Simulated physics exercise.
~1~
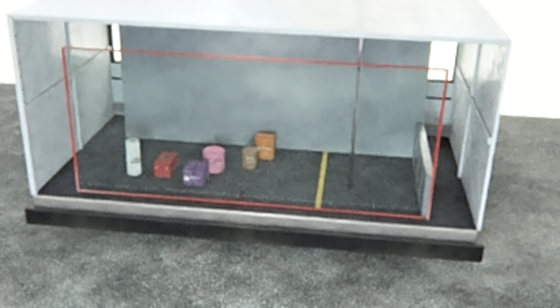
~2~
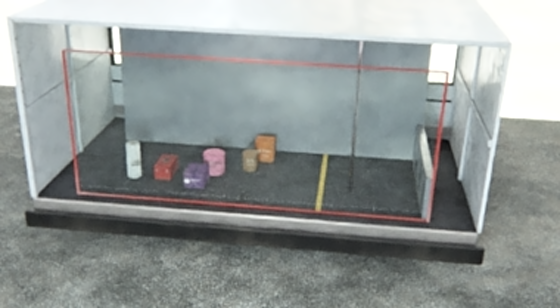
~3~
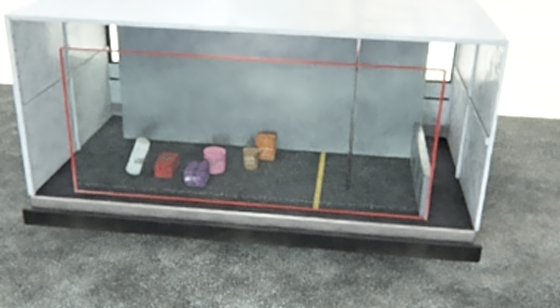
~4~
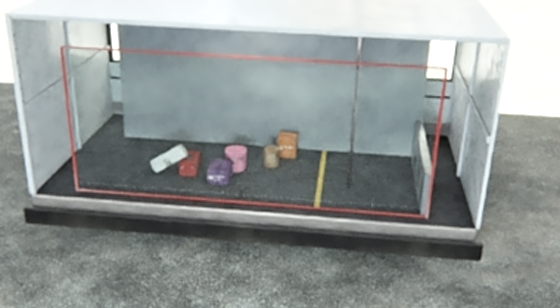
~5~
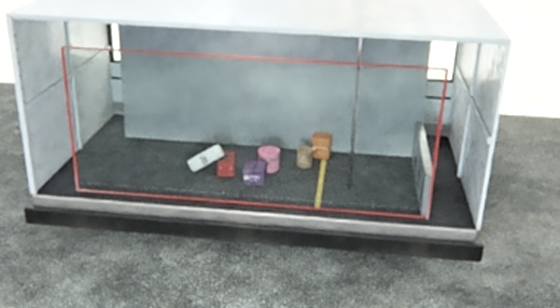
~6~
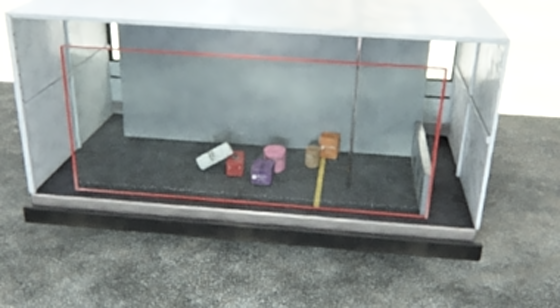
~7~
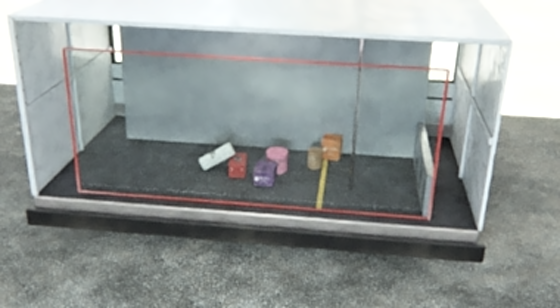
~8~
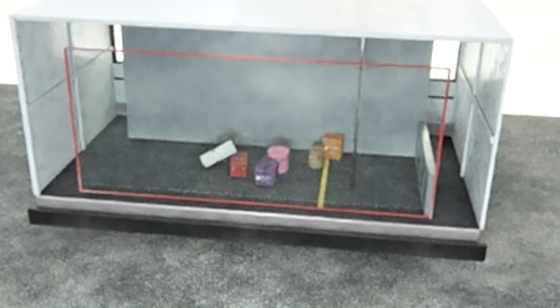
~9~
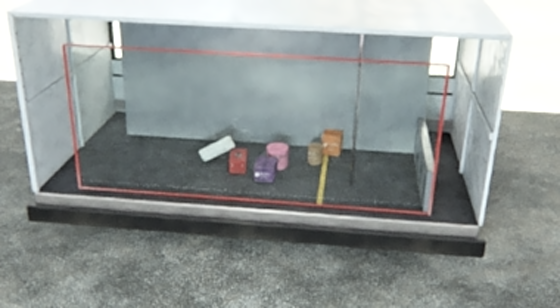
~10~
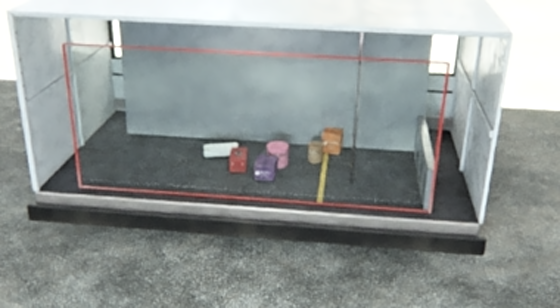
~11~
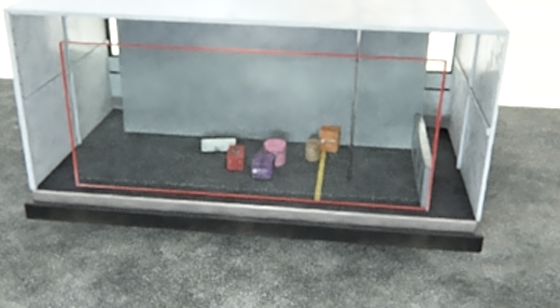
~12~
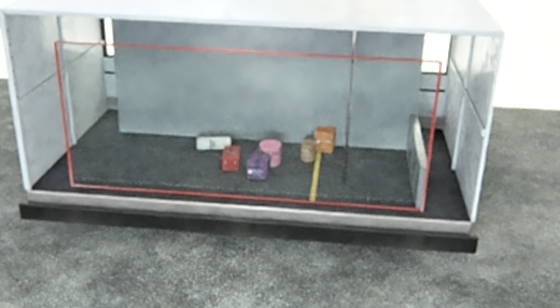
At first, a white roll stands upright at the left of a grey-walled bay, beside a red toolbox, a purple carton, a pink bucket, a brown bucket and an orange carton, all left of a yellow line. The roll leans to the right, and then all the goods slide right together. As they travel, the roll tips onto its side. The sliding slows and stops, and the roll turns a little where it lies. In the end, the orange carton, still upright, has crossed the line, while the brown bucket and the others rest short of it.
